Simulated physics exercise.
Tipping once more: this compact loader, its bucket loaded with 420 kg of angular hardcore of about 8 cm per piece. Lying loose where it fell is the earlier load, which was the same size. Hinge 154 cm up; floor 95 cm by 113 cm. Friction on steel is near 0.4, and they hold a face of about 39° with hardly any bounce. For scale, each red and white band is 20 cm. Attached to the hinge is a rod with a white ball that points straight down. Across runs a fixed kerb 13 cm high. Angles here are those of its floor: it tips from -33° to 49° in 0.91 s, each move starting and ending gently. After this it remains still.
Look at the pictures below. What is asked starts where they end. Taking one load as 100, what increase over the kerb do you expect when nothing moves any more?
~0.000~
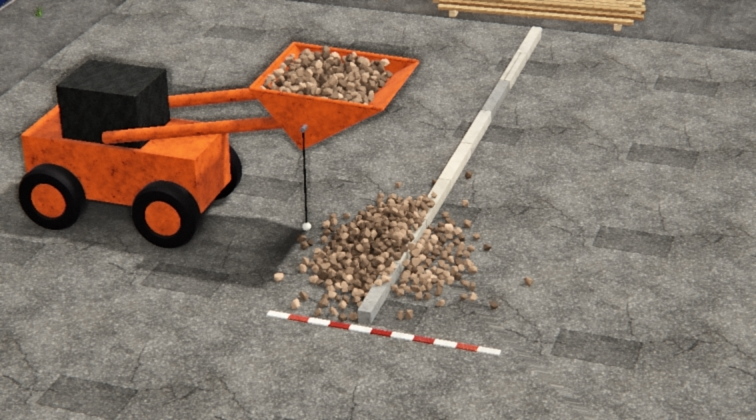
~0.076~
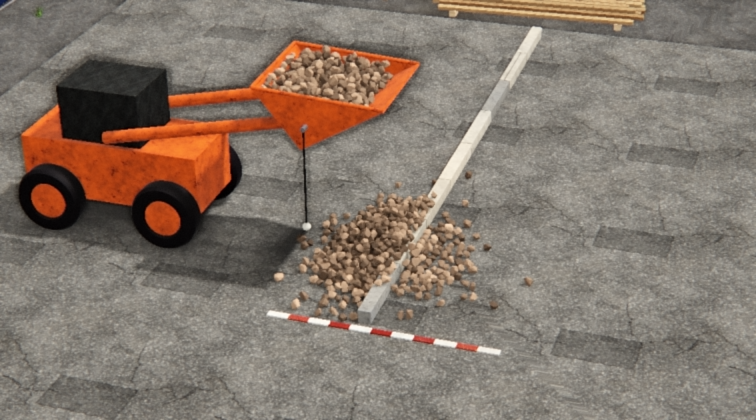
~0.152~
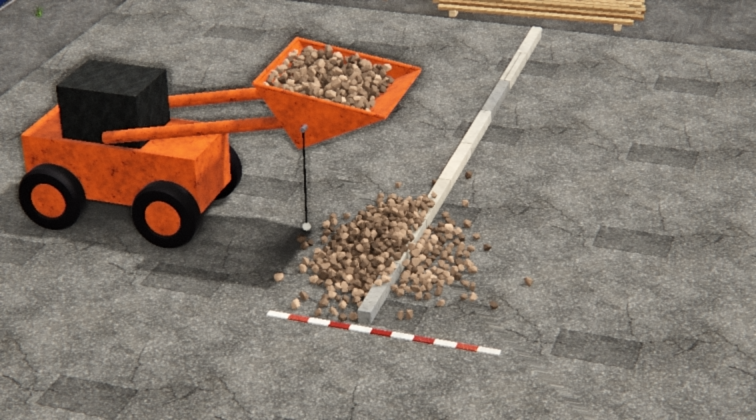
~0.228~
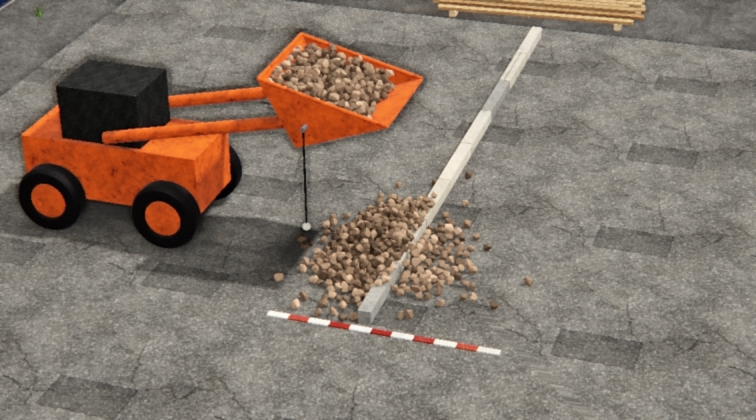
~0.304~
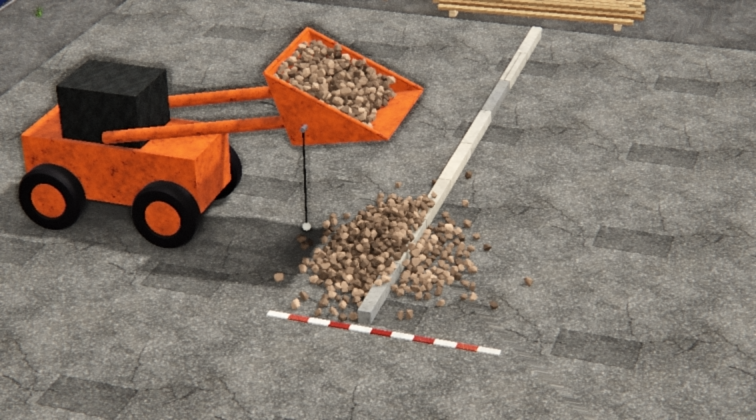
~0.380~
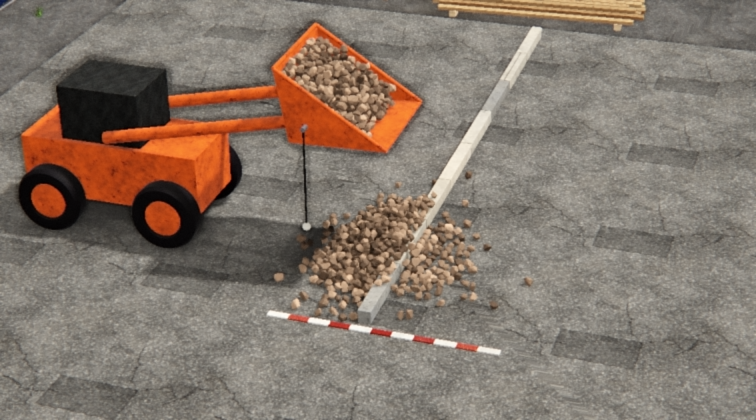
73 out of 100.
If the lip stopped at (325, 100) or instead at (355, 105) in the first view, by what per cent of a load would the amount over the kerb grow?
About 5 per cent from the first spot and 30 per cent from the second.
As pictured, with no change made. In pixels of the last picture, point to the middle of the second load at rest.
Roughly pixel (434, 247) in the last view.
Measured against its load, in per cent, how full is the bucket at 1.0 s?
It holds some 55 percent.
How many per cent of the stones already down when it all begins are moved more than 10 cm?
About 10 %.
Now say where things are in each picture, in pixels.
In the first picture, the bucket is at -33°, its lip at (382, 109); the top of the load is at (326, 61). The earlier load is highest near (392, 217), 31 cm above ground level, 82 % on this side of the kerb, 18 % over the kerb.
In the second picture, lip at (383, 111), floor tilted -31°, highest stones at (327, 61); the stones move at 0.2 m/s on average.
In the third picture, the bucket is at -27°, its lip at (385, 118); the top of the load is at (312, 58); the stones move at 0.3 m/s on average.
In the fourth picture, the bucket is at -20°, its lip at (387, 127); the top of the load is at (303, 55); the stones move at 0.5 m/s on average.
In the fifth picture, the bucket is at -12°, its lip at (388, 139); the top of the load is at (307, 51); the stones move at 0.6 m/s on average.
In the sixth picture, lip at (386, 152), floor tilted -2°, highest stones at (314, 48); the stones move at 0.6 m/s on average.
After 0.7 s the floor is at 36°; in per cent of one load, 99 in the bucket, 83 on this side of the kerb, 18 over the kerb; the foremost stones are at (482, 283).
After 1.0 s the floor is at 49°; in per cent of one load, 57 in the bucket, 125 on this side of the kerb, 18 over the kerb; the foremost stones are at (482, 283).
After 1.4 s the floor is at 49°; in per cent of one load, 5 in the bucket, 132 on this side of the kerb, 63 over the kerb; the foremost stones are at (482, 287).
After 4.1 s the floor is at 49°; in per cent of one load, 0 in the bucket, 109 on this side of the kerb, 91 over the kerb; the foremost stones are at (565, 275). Net gain over the kerb, 73.
